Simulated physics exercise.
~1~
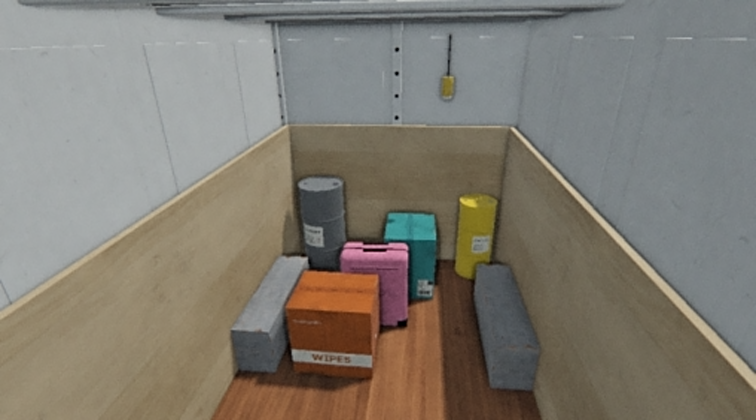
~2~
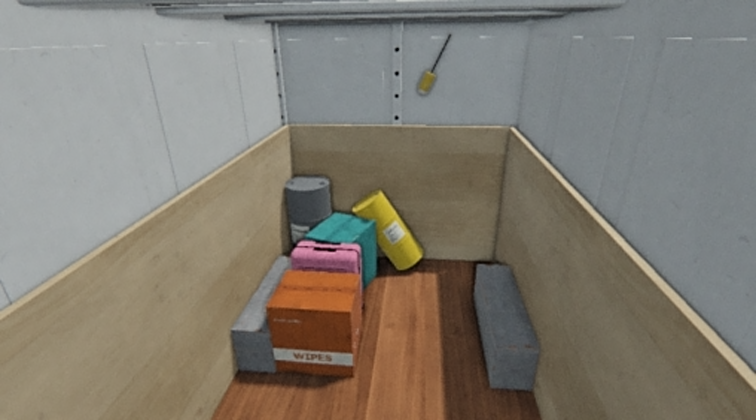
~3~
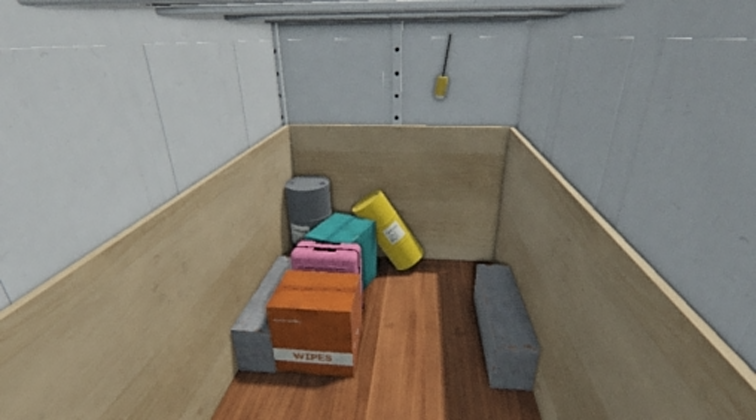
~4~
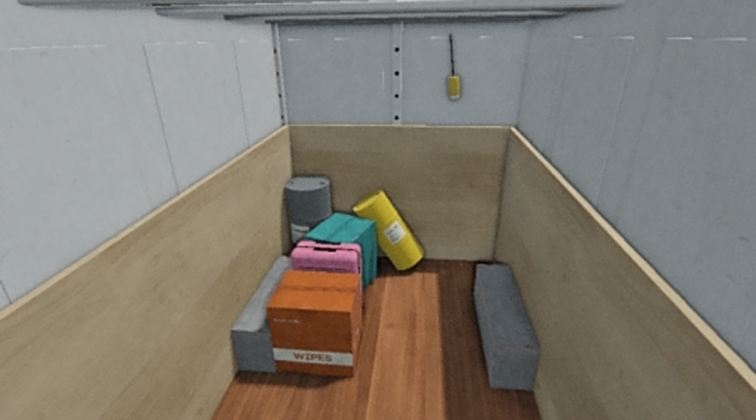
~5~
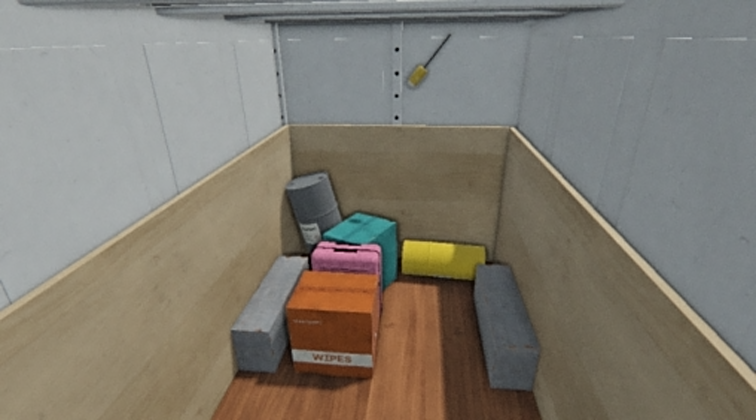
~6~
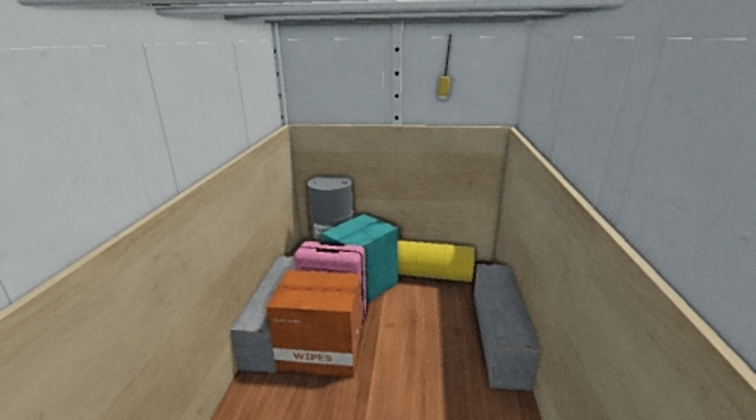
A loose load shifts about in the bay of a works van, seen from the rear towards the bulkhead, with a grey drum at back left, a yellow drum at back right, and a turquoise box, pink case and orange box between grey wheel boxes. Everything slides left, and the yellow drum leans over. The load holds there while a hanging yellow tag swings. Then the yellow drum drops onto its side towards the right, the others shift right and the grey drum tilts. Finally the pink case and orange box slide back left, the grey drum stands upright, and the yellow drum stays lying down.
